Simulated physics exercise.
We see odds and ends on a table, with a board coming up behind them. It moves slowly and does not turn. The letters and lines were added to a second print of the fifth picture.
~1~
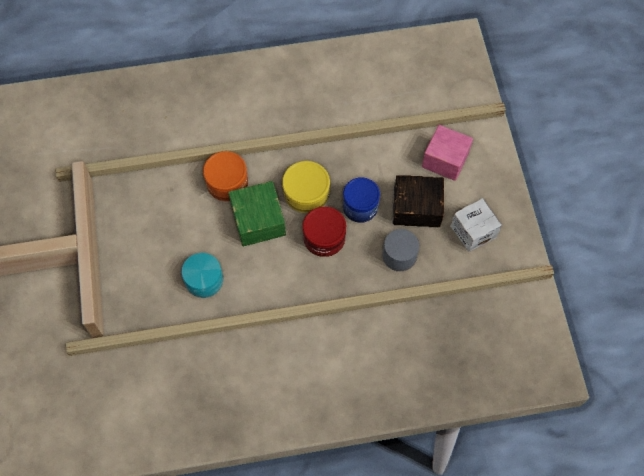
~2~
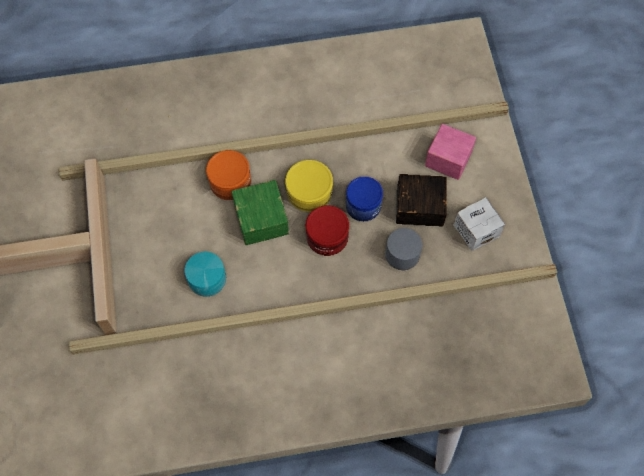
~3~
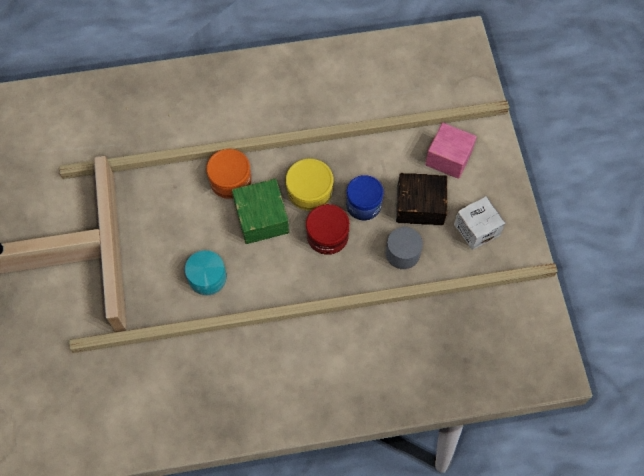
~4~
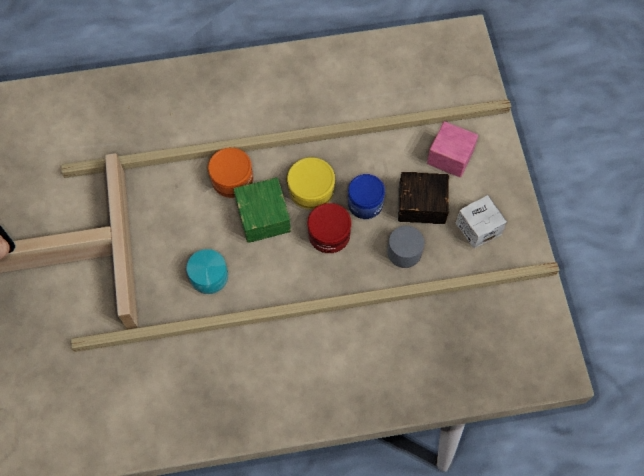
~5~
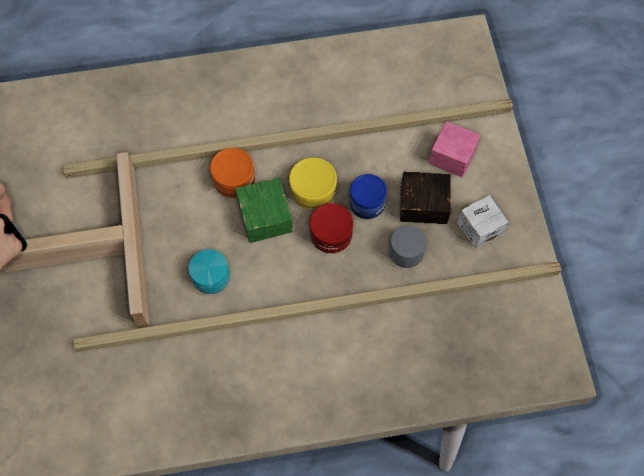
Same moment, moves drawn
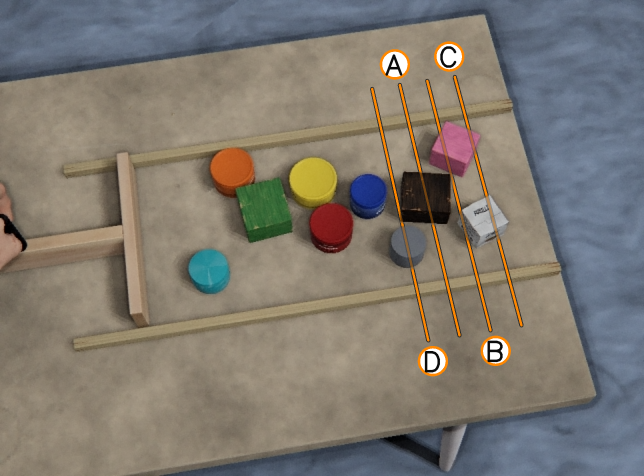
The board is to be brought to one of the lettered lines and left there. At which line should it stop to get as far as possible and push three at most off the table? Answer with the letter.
B is the last line within the limit.
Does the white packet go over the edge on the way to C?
Yes.
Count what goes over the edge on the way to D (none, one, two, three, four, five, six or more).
By then, none.
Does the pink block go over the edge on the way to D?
No.
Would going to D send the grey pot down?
By then, no.
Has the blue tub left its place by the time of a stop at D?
Yes.
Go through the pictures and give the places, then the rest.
The first picture shows black block (418, 201); red jar (325, 232); yellow tub (306, 187).
The second picture shows board (95, 236); pink block (451, 152).
The third picture shows board (106, 233); turquoise tin (206, 273).
The fourth picture shows board (117, 231); grey pot (406, 247).
The fifth picture shows board (128, 230); blue tub (368, 197); black block (425, 198); red jar (331, 229).
On the marked copy, A at (428, 202); B at (457, 198); C at (486, 193); D at (398, 207).
With B. Early on, board (248, 211); orange tub (270, 168); turquoise tin (282, 260).
Further on, board (367, 193); white packet (499, 227); pink block (466, 151).
At the end, board (457, 180); pink block over the edge; black block over the edge; two fallen.
As for the rest, A is within the limit but short; C drops six; D is within the limit but short.
